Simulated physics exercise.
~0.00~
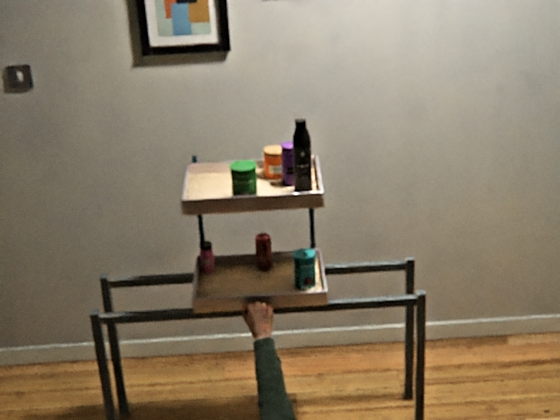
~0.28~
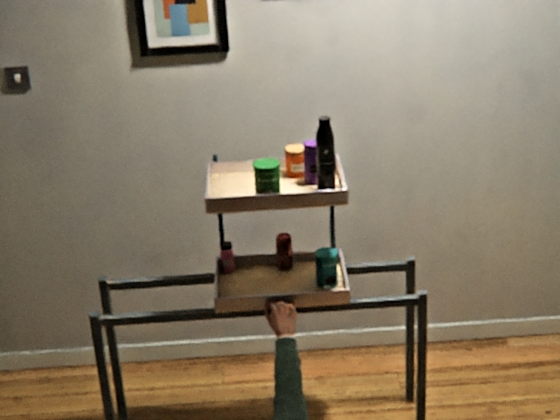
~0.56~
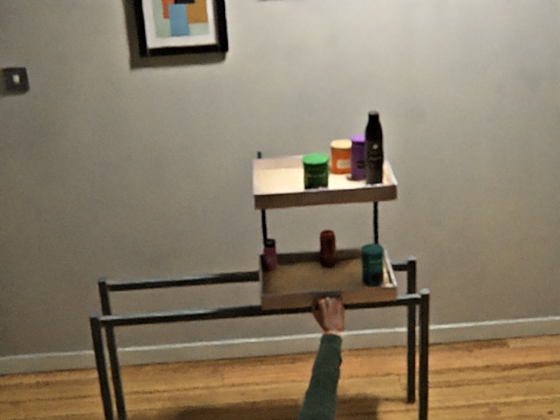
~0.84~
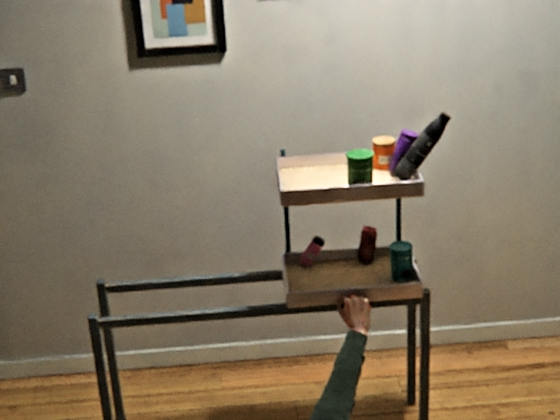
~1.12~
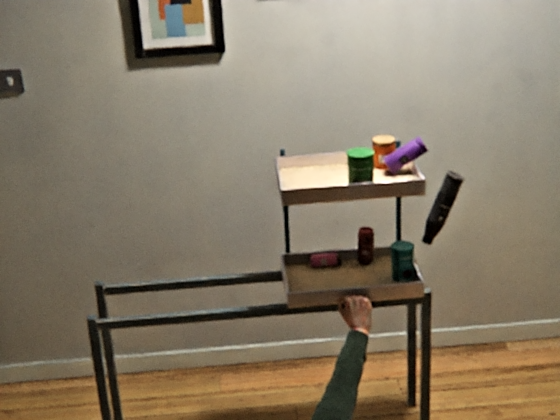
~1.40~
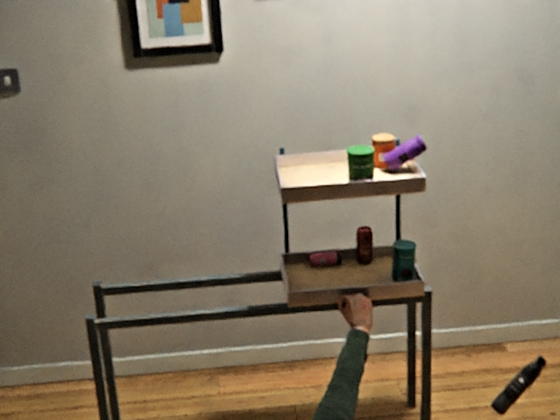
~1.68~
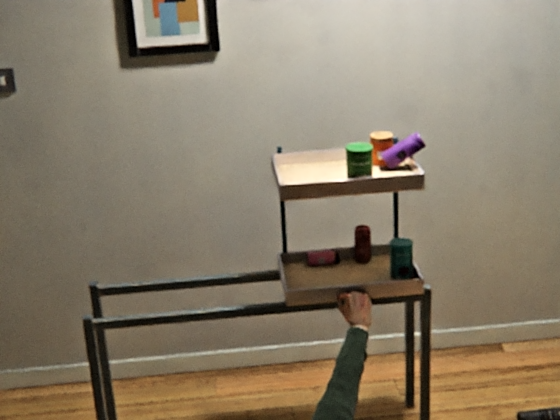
A two-level sliding shelf carrying seven bottles, jars and tins moves right along a metal frame, a hand gripping its lower front edge. The items ride upright until the shelf halts at the right end, where the tall black bottle tips over the right side of the top tray, the purple jar leans and the pink shaker tilts below. The bottle drops upside down past the shelf while the shaker falls flat. The purple jar tips over against the rail. The bottle ends on the floor at the lower right, and the other items stay upright on the trays.
